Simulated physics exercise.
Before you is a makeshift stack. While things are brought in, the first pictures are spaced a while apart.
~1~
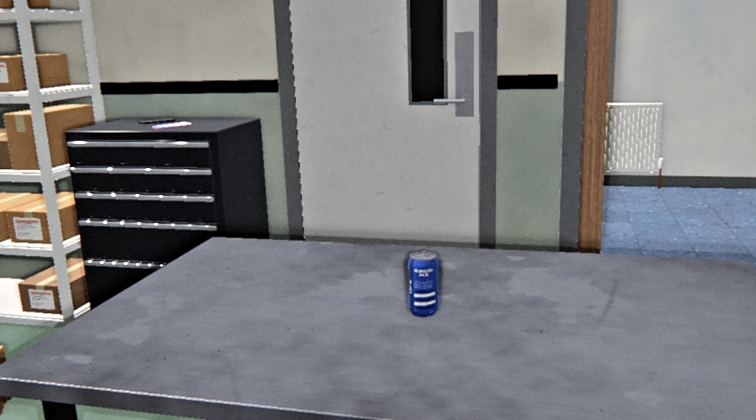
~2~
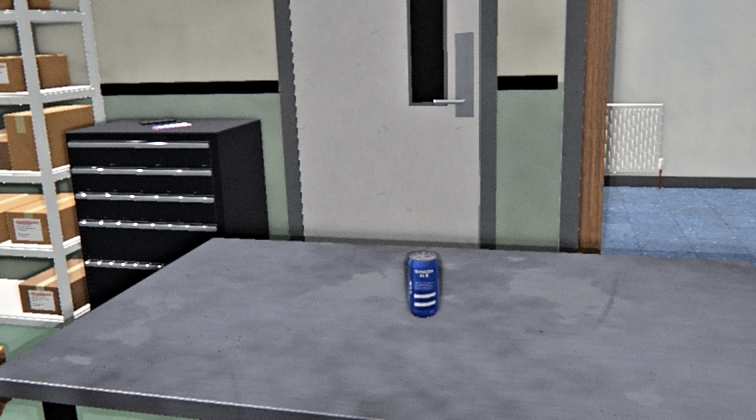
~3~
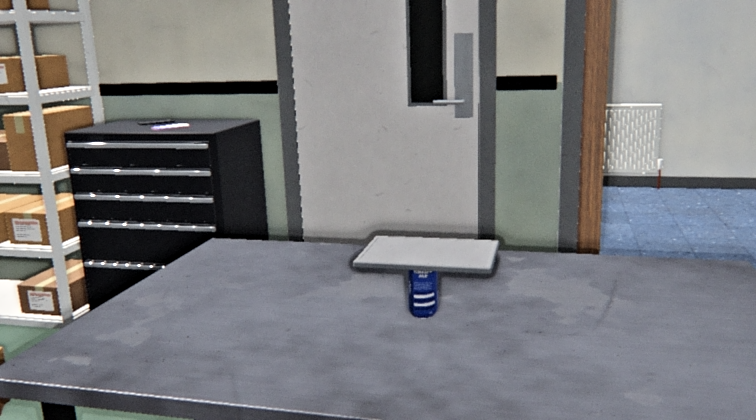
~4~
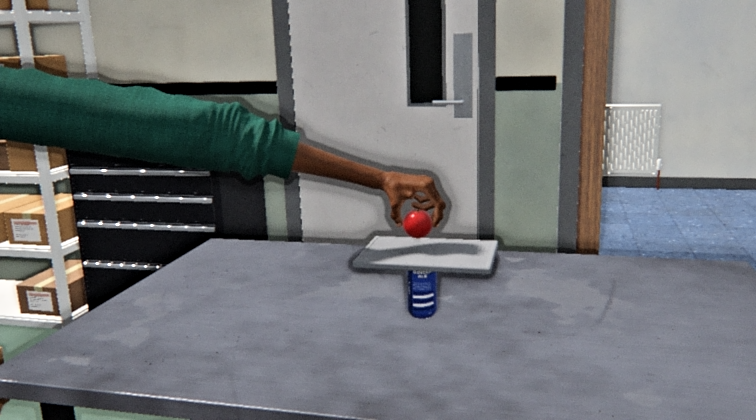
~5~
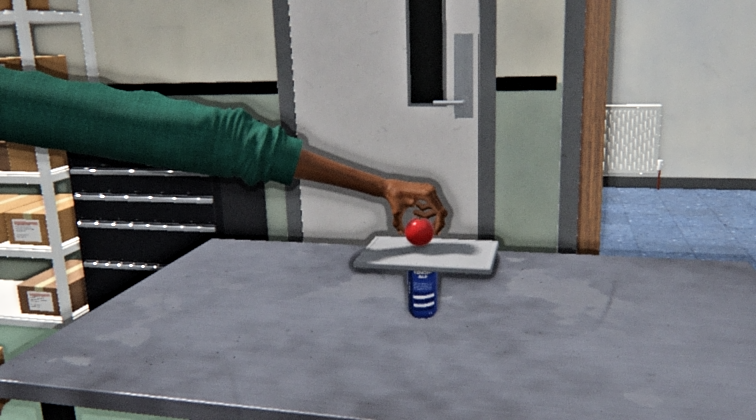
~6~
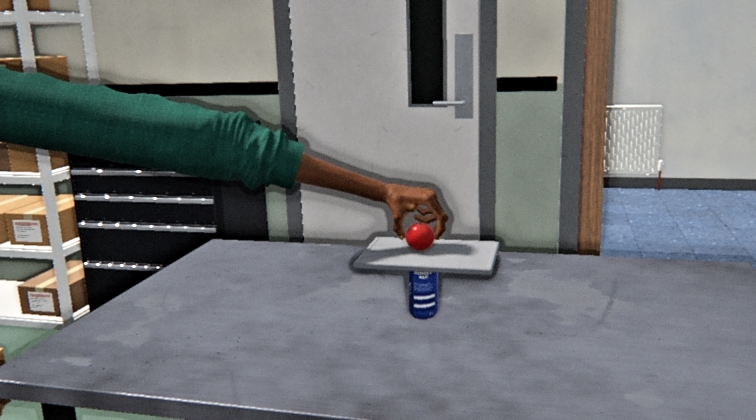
The clip opens on a blue can standing alone on a gray table, and then a flat, pale gray lid appears balanced on top of it. A hand in a green sleeve then holds a round red tomato above the lid and lowers it slightly onto the surface, still gripping it.
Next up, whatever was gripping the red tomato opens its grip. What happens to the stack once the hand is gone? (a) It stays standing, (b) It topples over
(a) It stays standing.
Then, 0.20 s on from there, no change.
Then, 0.40 s on from there, red tomato resting near (420, 237).
In the end, all 3 unmoved. At the end, from the last picture's camera, red tomato near (420, 237). The stack keeps its balance.
